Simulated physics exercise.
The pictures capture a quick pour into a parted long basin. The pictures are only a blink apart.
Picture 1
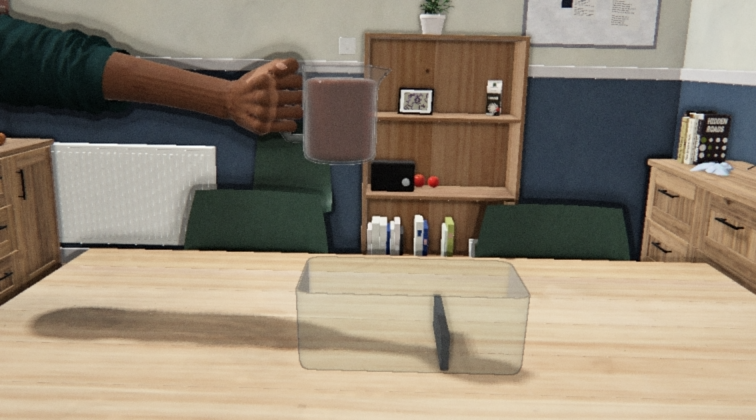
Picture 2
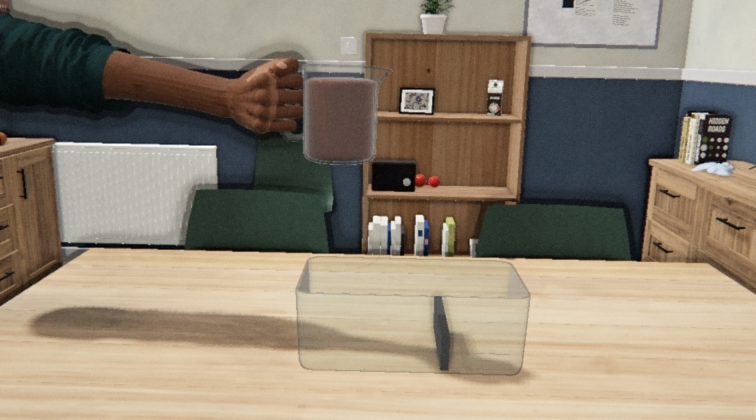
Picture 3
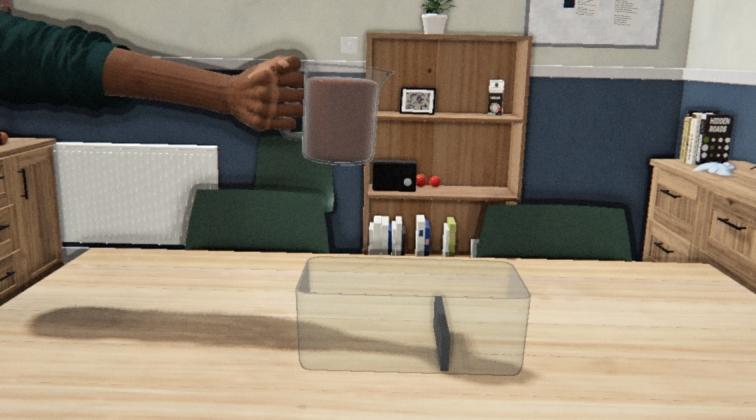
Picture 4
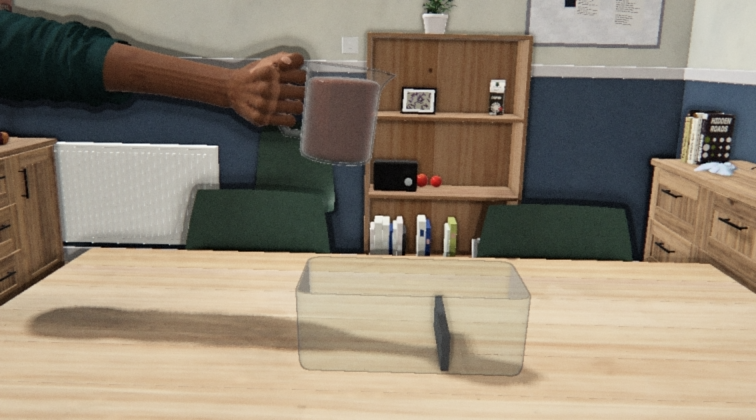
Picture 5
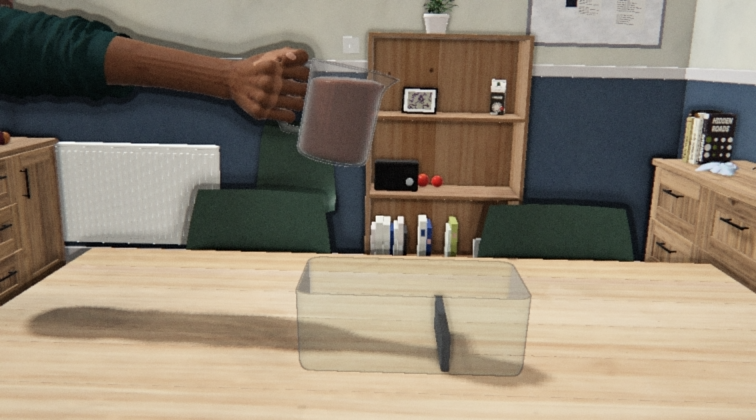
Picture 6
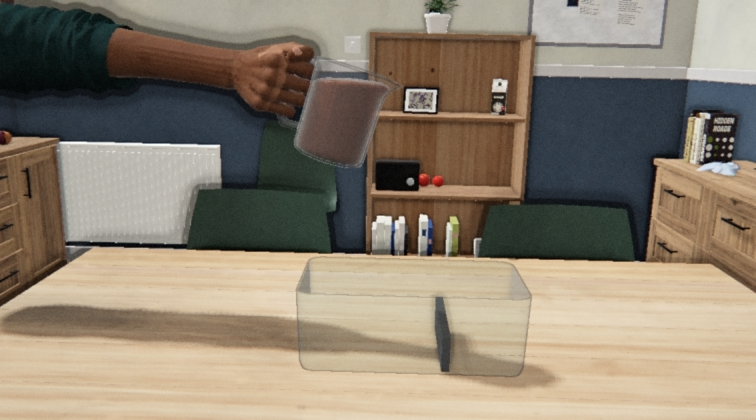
An arm in a dark green sleeve reaches in from the left, gripping a clear jug of reddish-brown liquid above a pale wooden table, seen from the front in a room with blue-and-cream walls. Below sits a long transparent basin with a dark divider right of its middle, with green chairs and a wooden bookcase behind. The hand tilts the jug slowly, then slightly faster, to the right, while the view stays nearly still.
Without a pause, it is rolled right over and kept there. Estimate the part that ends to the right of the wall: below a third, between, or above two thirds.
The portion right of the wall will reach one third yet stay within two thirds.
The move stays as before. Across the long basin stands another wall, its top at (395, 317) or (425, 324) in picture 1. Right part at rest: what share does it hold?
Around 90 percent in try one and around 75 percent in try two.
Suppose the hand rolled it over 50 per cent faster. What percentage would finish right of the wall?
Roughly 30 in a hundred.
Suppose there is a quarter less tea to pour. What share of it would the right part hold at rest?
Near 30 in a hundred.
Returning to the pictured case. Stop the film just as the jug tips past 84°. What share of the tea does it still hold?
70 per cent or so.
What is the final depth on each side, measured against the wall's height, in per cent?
Left of the wall 20 %, right of the wall 40 %.
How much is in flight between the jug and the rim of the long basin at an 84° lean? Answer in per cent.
25 %.
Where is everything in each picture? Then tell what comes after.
Tilt 0°; pouring edge (392, 69); surface from (306, 80) to (378, 81); the long basin's rim runs from (303, 274) to (520, 280); the wall's top is at (441, 315), in the first frame.
Tilt 1°; pouring edge (393, 69); surface from (306, 80) to (378, 81), in the second frame.
Tilt 3°; pouring edge (394, 71); surface from (308, 79) to (379, 82), in the third frame.
Tilt 6°; pouring edge (397, 74); surface from (309, 78) to (381, 83), in the fourth frame.
Tilt 11°; pouring edge (400, 79); surface from (311, 79) to (385, 84), in the fifth frame.
Tilt 17°; pouring edge (403, 85); surface from (312, 88) to (391, 85), in the sixth frame.
A moment on, the jug is tipped on its side and 72 per cent is still to pour, 0 is left of the wall and 2 right of it.
Next, the jug is tipped right over and 16 per cent is still to pour, 12 is left of the wall and 38 right of it.
Then the jug is tipped right over and 0 per cent is still to pour, 45 is left of the wall and 48 right of it.
Later the jug is tipped right over and 0 per cent is still to pour, 48 is left of the wall and 48 right of it.
In the end 48 per cent lies left of the wall, 48 right of it and 3 outside.
